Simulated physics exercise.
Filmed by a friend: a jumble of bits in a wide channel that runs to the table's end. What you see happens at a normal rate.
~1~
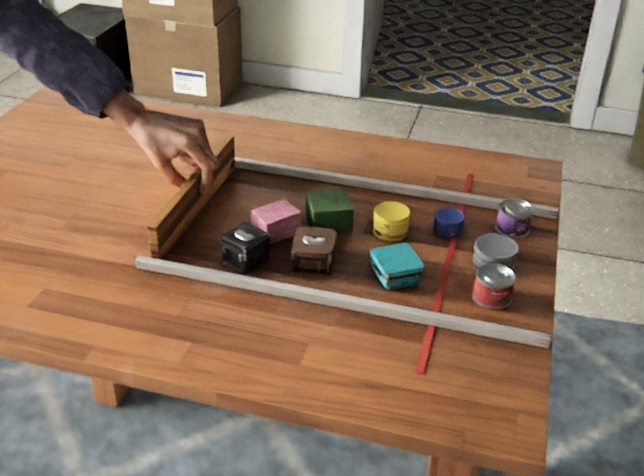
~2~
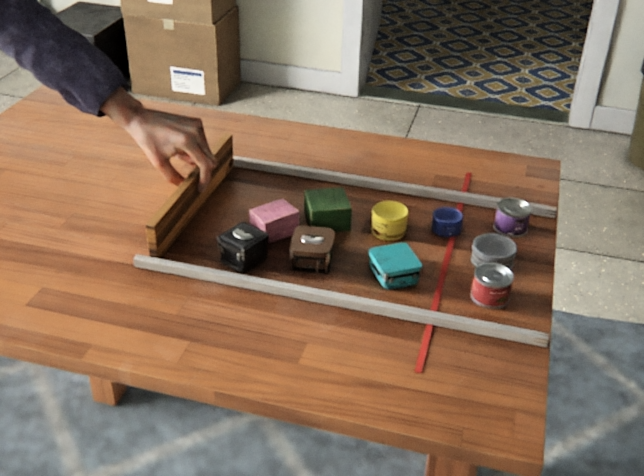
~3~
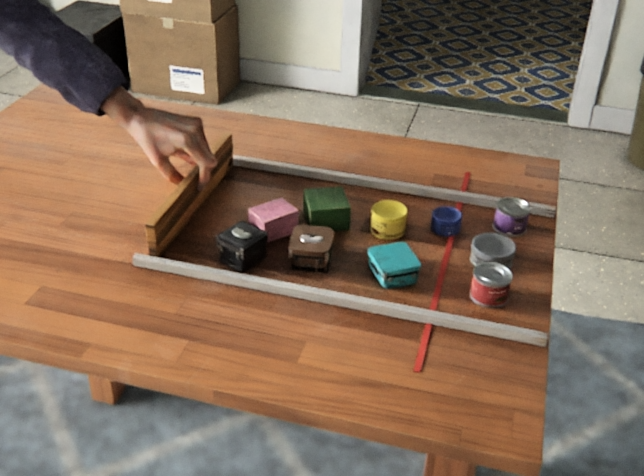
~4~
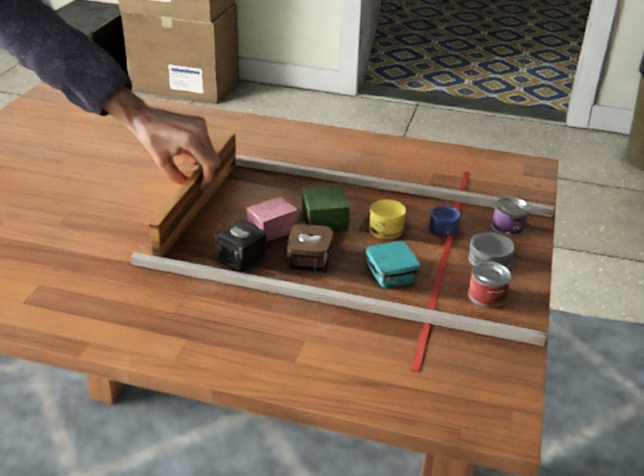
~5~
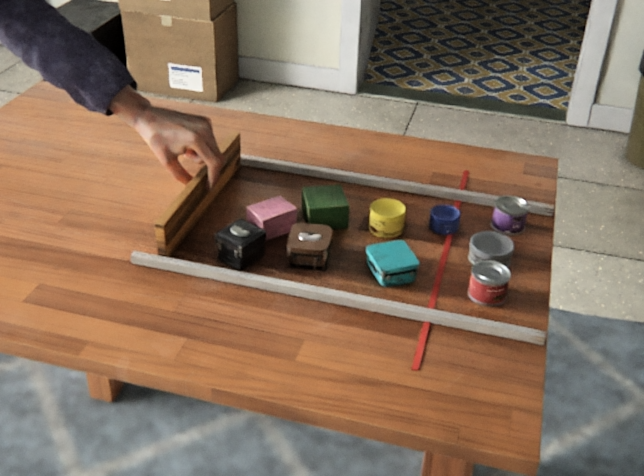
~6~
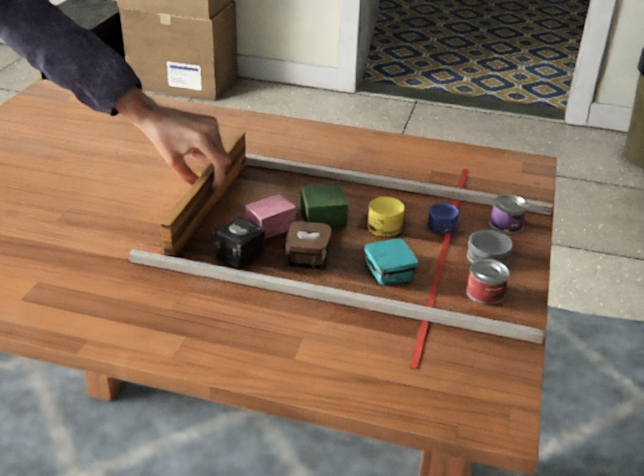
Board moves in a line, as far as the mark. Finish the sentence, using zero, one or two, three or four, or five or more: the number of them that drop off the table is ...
The number that drop off the table is one or two.
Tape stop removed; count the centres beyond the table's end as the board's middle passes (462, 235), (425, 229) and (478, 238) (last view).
Respectively, 3, 1 and 4.
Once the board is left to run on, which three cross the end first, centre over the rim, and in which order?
The red tin goes first, followed by the turquoise case and then the purple pot.
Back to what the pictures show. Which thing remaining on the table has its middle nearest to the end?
Nearest at the end: The turquoise case.
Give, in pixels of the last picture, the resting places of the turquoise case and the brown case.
Near (539, 298) and (496, 281).
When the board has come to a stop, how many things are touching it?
That makes 3.
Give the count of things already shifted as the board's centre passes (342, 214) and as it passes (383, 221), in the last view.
Counting first: 6, next 8.
Early on, none off yet; purple pot at rest near (508, 214); red tin at rest near (488, 282); grey pot at rest near (489, 250).
A while later, none off yet; purple pot at rest near (511, 214); red tin travelled about its own width near (541, 296); grey pot travelled a little near (501, 255).
Finally, the number that fall off is one or two; lost, red tin.
